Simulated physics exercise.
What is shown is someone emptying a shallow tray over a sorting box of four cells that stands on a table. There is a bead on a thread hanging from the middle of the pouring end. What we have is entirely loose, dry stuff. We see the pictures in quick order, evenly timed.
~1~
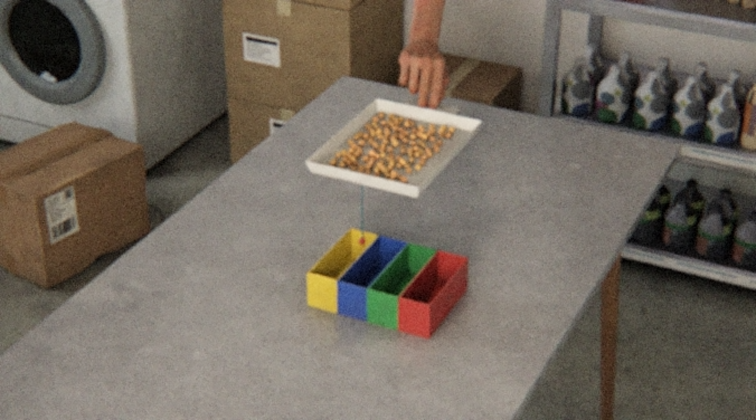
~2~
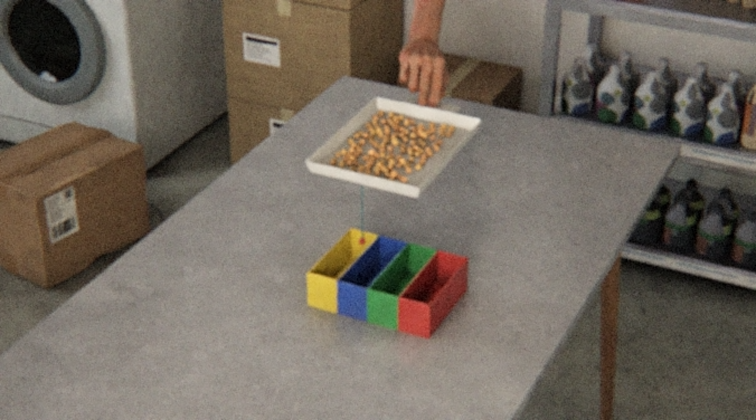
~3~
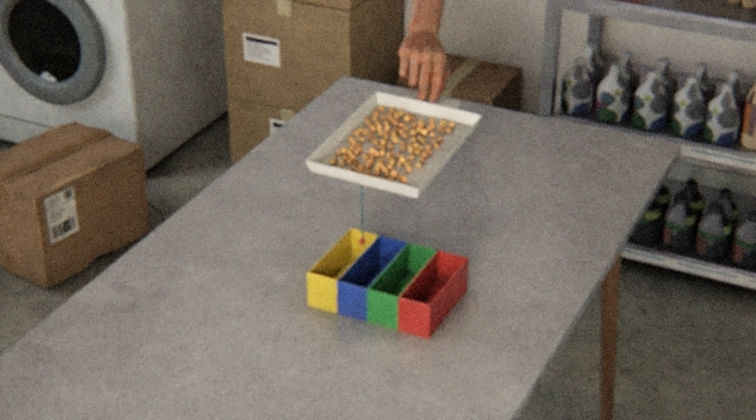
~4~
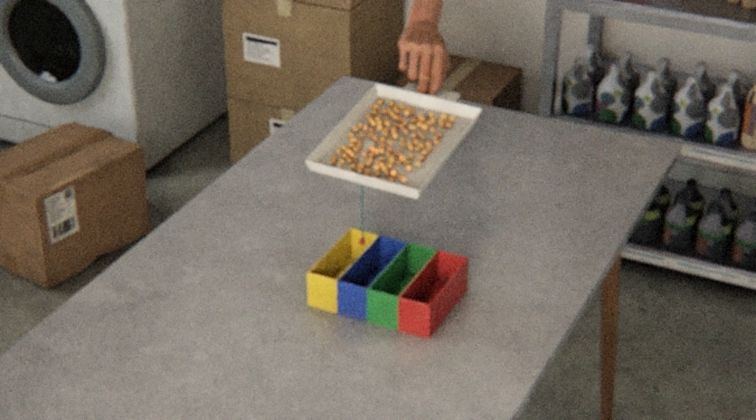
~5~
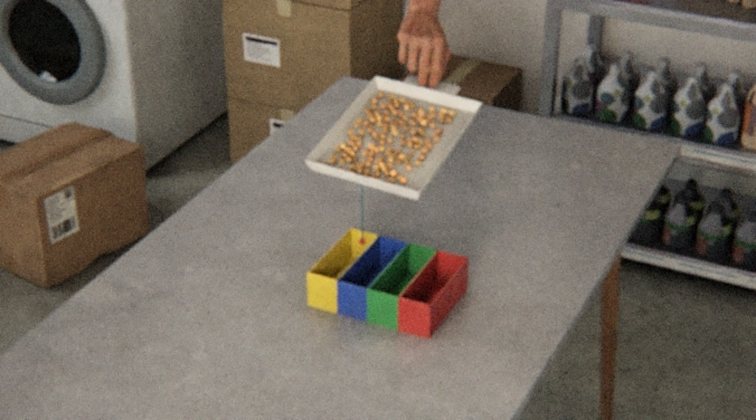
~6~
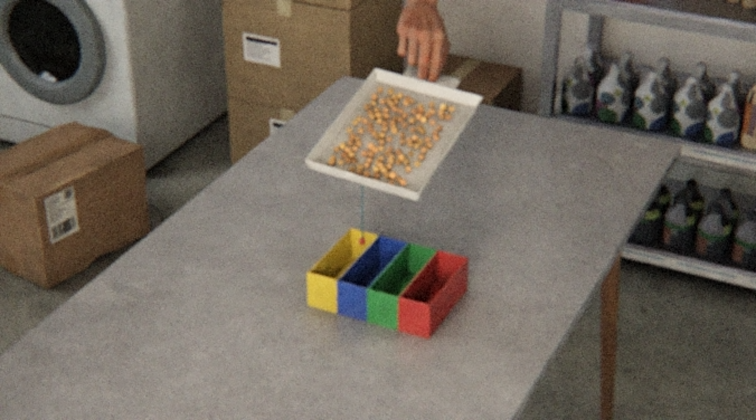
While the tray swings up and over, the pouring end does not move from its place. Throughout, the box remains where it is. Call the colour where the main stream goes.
I call green.
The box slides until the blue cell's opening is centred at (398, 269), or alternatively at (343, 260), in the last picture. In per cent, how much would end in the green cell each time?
You'd get 30 in a hundred first and 20 in a hundred after that.
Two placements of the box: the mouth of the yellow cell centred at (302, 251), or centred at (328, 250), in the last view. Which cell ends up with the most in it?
For the first spot I'd say red, and for the second spot the red one.
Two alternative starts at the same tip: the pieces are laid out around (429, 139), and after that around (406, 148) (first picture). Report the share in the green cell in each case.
Roughly 60 per cent, then 60 per cent.
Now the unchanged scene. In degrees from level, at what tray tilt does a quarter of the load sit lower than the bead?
Near 80 degrees.
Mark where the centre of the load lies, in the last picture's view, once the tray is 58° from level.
Load centre: Approx. (385, 178).
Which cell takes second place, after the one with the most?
Ranked number two: The blue one.
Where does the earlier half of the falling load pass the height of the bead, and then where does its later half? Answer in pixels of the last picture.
Earlier half at (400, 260), later half at (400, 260).
Just after the last frame, tray tipped steeply; almost all on the tray; just a few in the green cell; just a few in the blue cell; about a tenth falling or outside the box.
A moment on, tray tipped right over; just a few on the tray; roughly half in the green cell; roughly a quarter in the blue cell; about a tenth in the red cell; just a few in the yellow cell; about a tenth falling or outside the box.
Further on, tray tipped past a quarter turn; roughly two thirds in the green cell; roughly a quarter in the blue cell; about a tenth in the red cell; just a few in the yellow cell; just a few falling or outside the box.
When it is over, tray tipped past a quarter turn; roughly two thirds in the green cell; roughly a quarter in the blue cell; about a tenth in the red cell; just a few in the yellow cell; just a few outside the box.
